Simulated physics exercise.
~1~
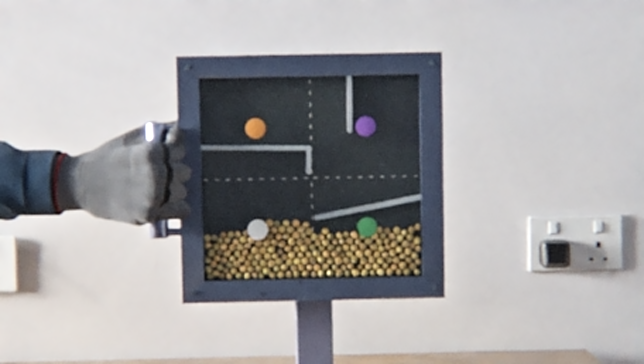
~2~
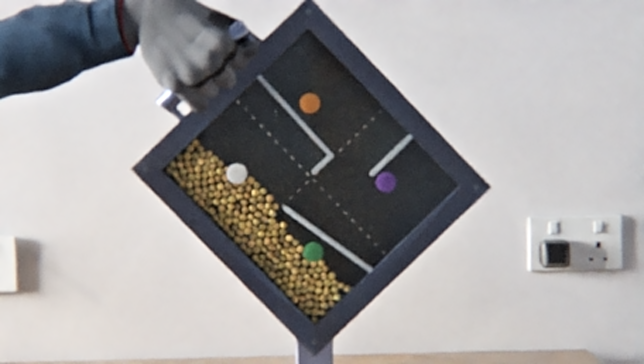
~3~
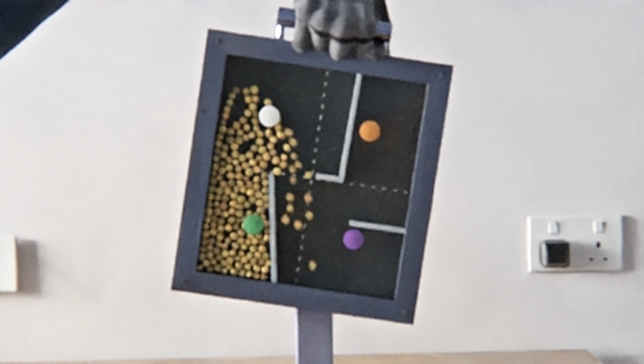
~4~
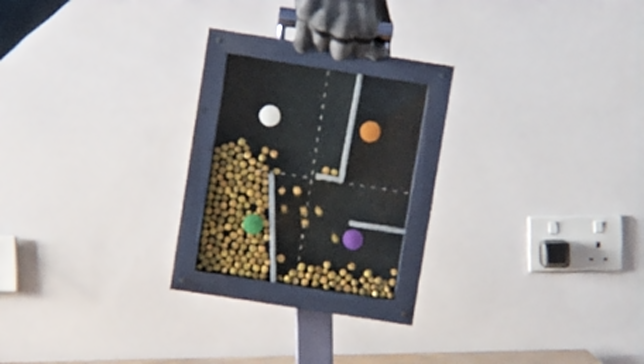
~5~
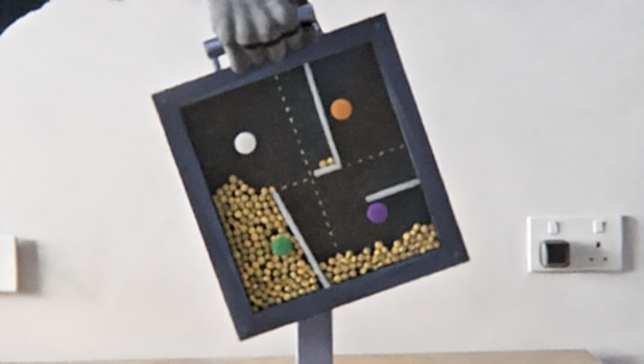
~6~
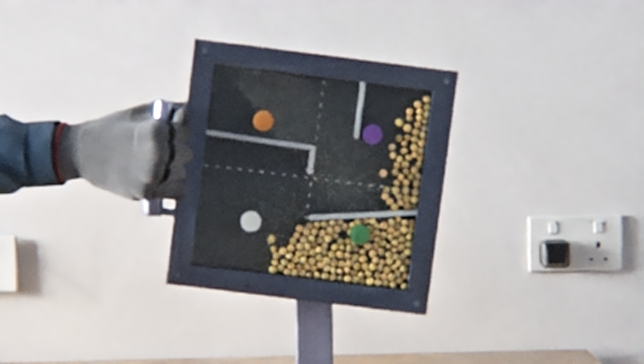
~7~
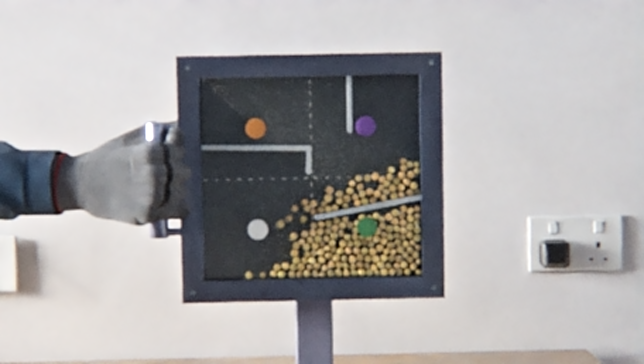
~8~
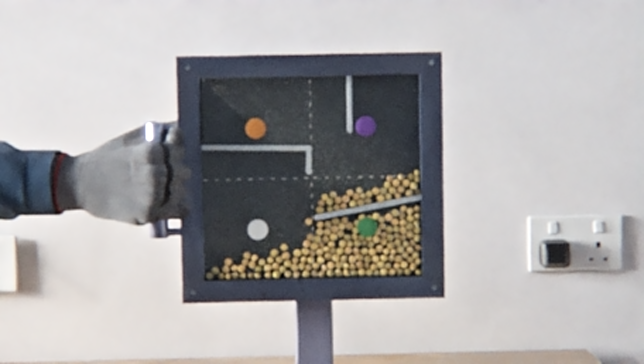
A gloved hand turns a framed case of chickpeas clockwise onto its side, then back level, leaving most around the green sticker.
